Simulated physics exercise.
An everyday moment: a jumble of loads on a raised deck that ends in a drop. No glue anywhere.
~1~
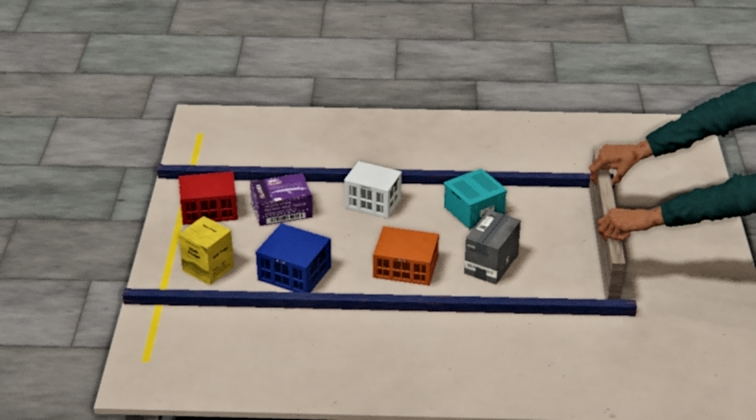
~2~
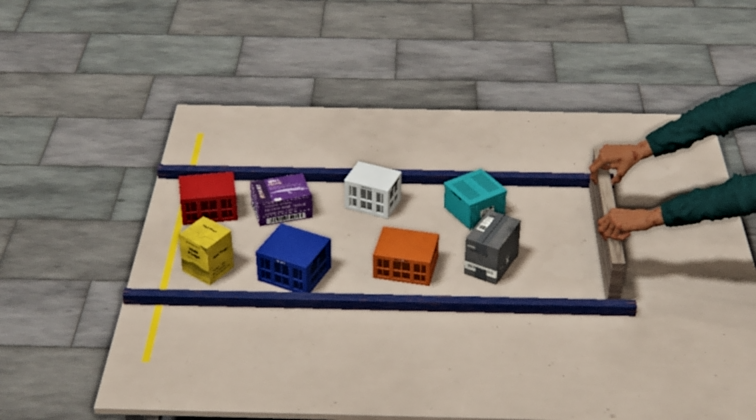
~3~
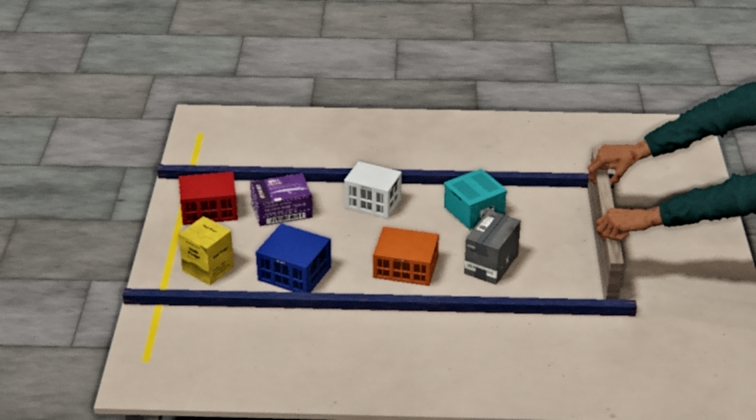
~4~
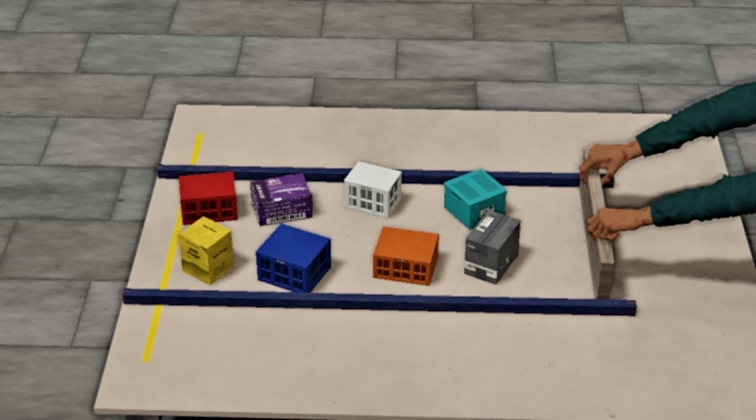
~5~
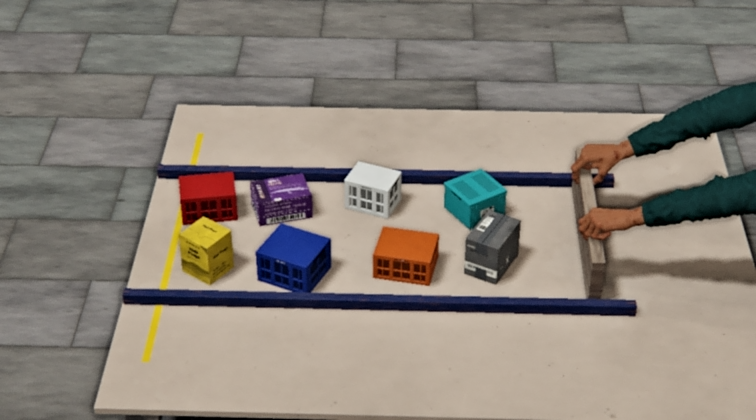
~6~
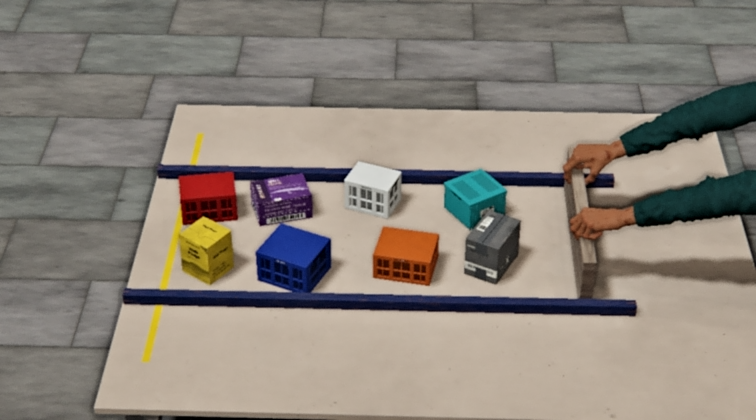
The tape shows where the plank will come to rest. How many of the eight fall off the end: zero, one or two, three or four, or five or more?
Here the number that fall off is five or more.
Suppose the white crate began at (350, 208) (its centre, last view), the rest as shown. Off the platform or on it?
It is kept.
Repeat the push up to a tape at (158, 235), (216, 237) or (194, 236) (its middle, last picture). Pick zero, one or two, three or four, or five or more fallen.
For each place: More than four; three to four; at least five.
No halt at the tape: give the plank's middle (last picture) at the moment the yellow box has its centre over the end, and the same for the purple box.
For the yellow box at (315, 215), for the purple box at (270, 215).
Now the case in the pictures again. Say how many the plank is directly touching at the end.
In contact: 2.
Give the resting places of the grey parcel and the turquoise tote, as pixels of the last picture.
The grey parcel at (150, 243), the turquoise tote at (161, 185).
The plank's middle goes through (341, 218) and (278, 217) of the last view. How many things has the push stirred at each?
By then 8, and 8.
A little later, none off yet; red crate at rest near (208, 198); yellow box at rest near (207, 251); purple box at rest near (281, 200).
When it is over, the number that fall off is five or more; down, orange crate, white crate, blue crate, purple box, yellow box and red crate.
